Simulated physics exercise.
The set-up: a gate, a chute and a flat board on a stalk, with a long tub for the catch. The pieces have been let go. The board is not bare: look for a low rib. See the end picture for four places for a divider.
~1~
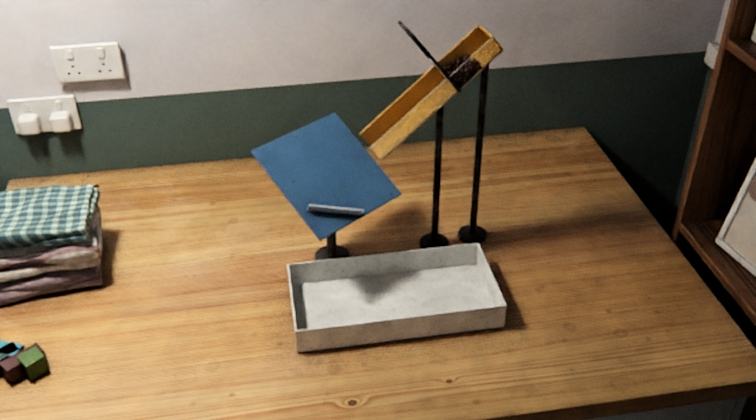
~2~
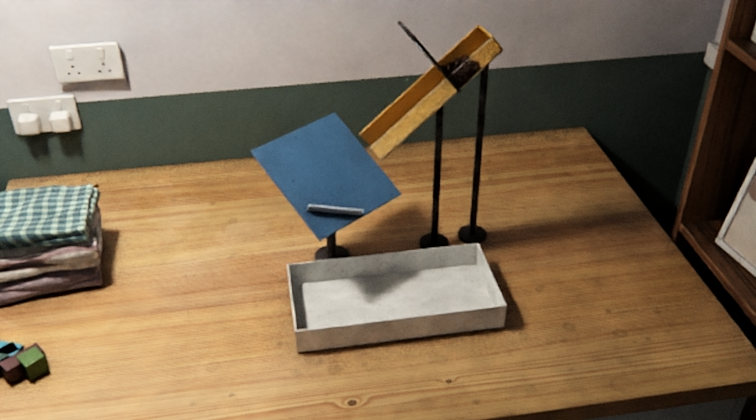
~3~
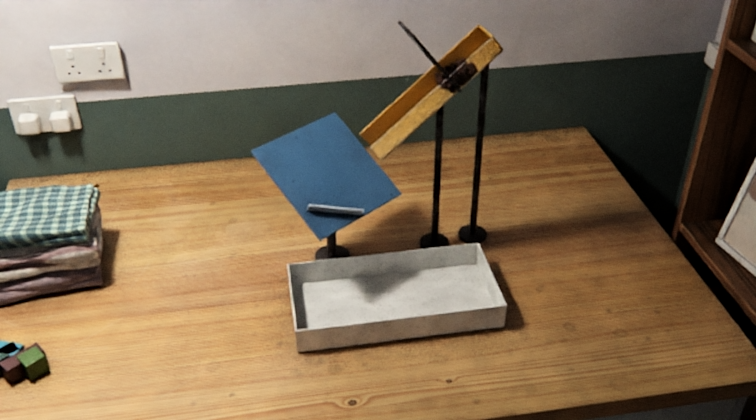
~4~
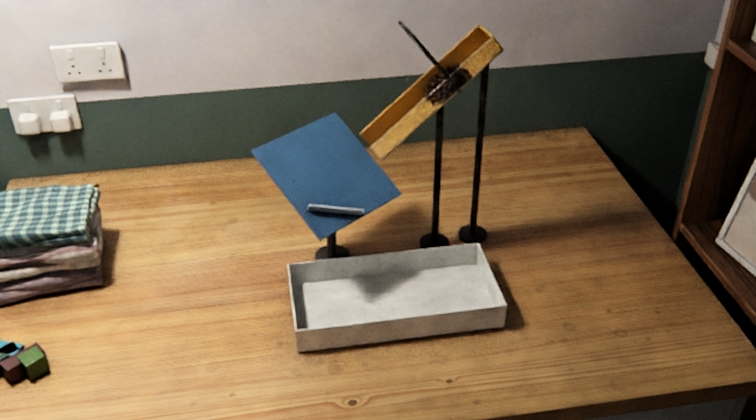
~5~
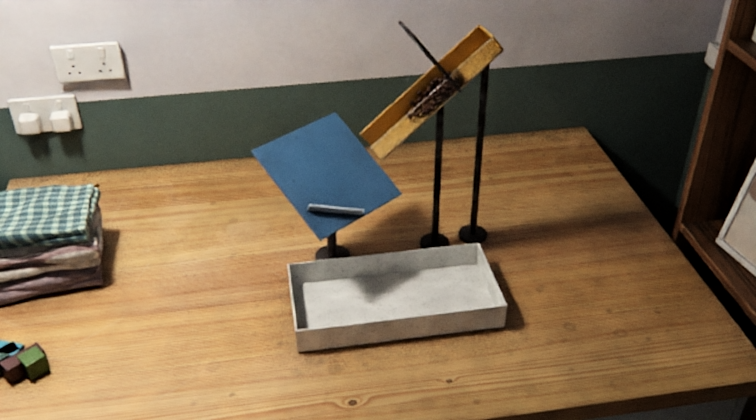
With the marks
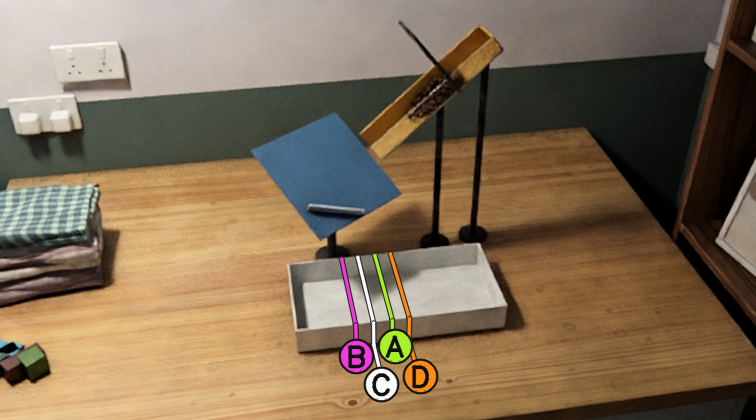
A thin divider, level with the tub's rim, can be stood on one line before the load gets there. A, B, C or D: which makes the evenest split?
It is D.
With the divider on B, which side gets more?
Right.
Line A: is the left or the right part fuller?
The right side.
On the marked copy, line A crosses the front rim at (392, 319); line B crosses the front rim at (355, 323); line C crosses the front rim at (373, 321); line D crosses the front rim at (409, 317).
With A, of what is caught, about a quarter on the left of the divider, most on the right.
With B, of what is caught, a small part on the left of the divider, most on the right.
With C, of what is caught, a small part on the left of the divider, most on the right.
With D, of what is caught, about two thirds on the left of the divider, about a third on the right.
